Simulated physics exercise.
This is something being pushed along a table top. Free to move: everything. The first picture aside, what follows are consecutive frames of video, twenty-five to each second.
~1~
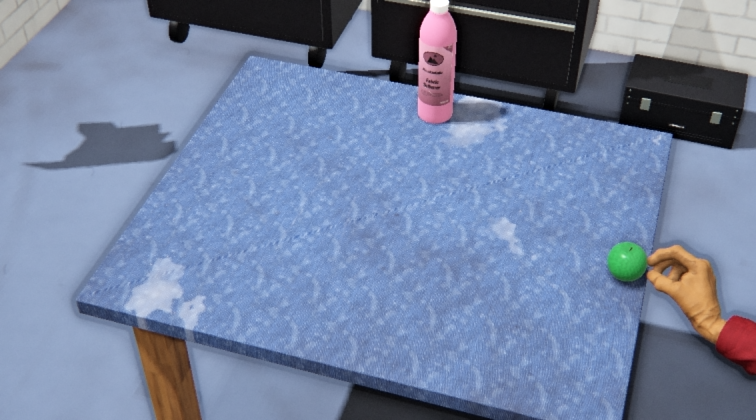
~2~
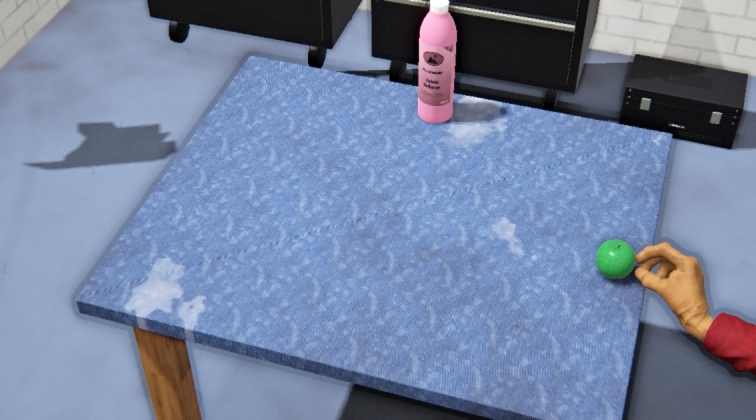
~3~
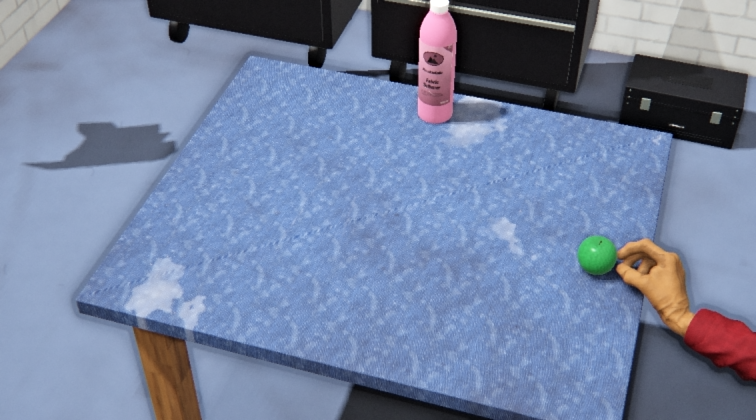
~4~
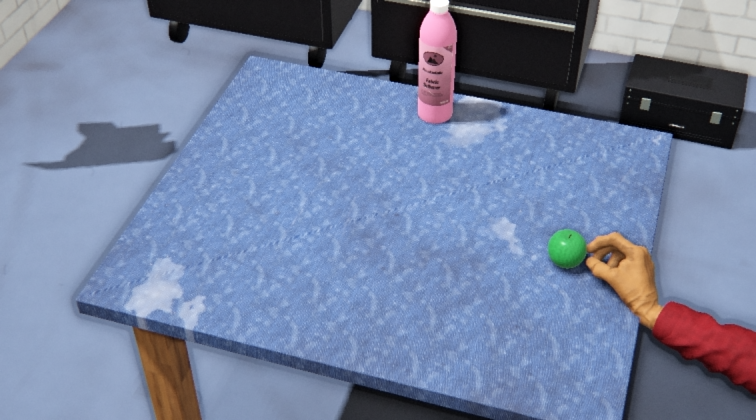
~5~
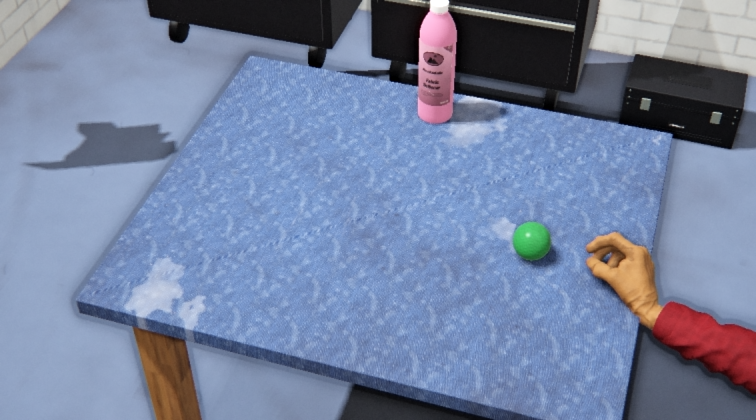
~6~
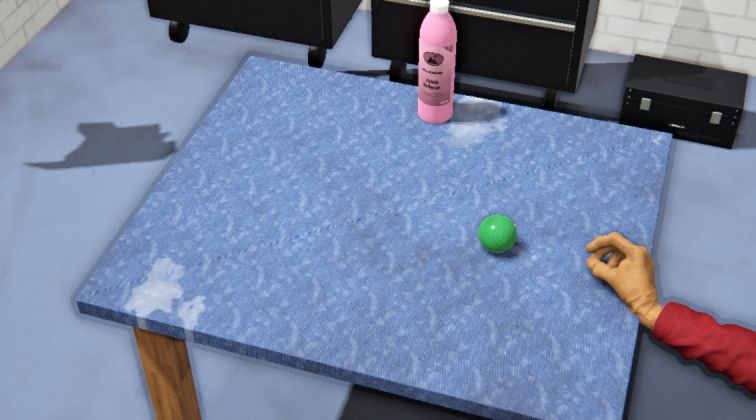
On a blue table top near a pink bottle, a hand pushes a green apple leftward, then releases it, the apple rolling on.
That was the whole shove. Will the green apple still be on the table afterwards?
No: I expect it to pass the edge.
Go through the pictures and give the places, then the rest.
In the first picture, under the hand; green apple (627, 262).
In the second picture, under the hand; green apple (616, 259).
In the third picture, under the hand; green apple (597, 255).
In the fourth picture, green apple (567, 249).
In the fifth picture, green apple (532, 241) shifted about its own width.
In the sixth picture, green apple (498, 234) shifted well along.
Then, 0.30 s on from there, green apple shifted well along near (267, 184).
Then, 0.70 s on from there, green apple now off the table.
In the end, off the table, green apple.
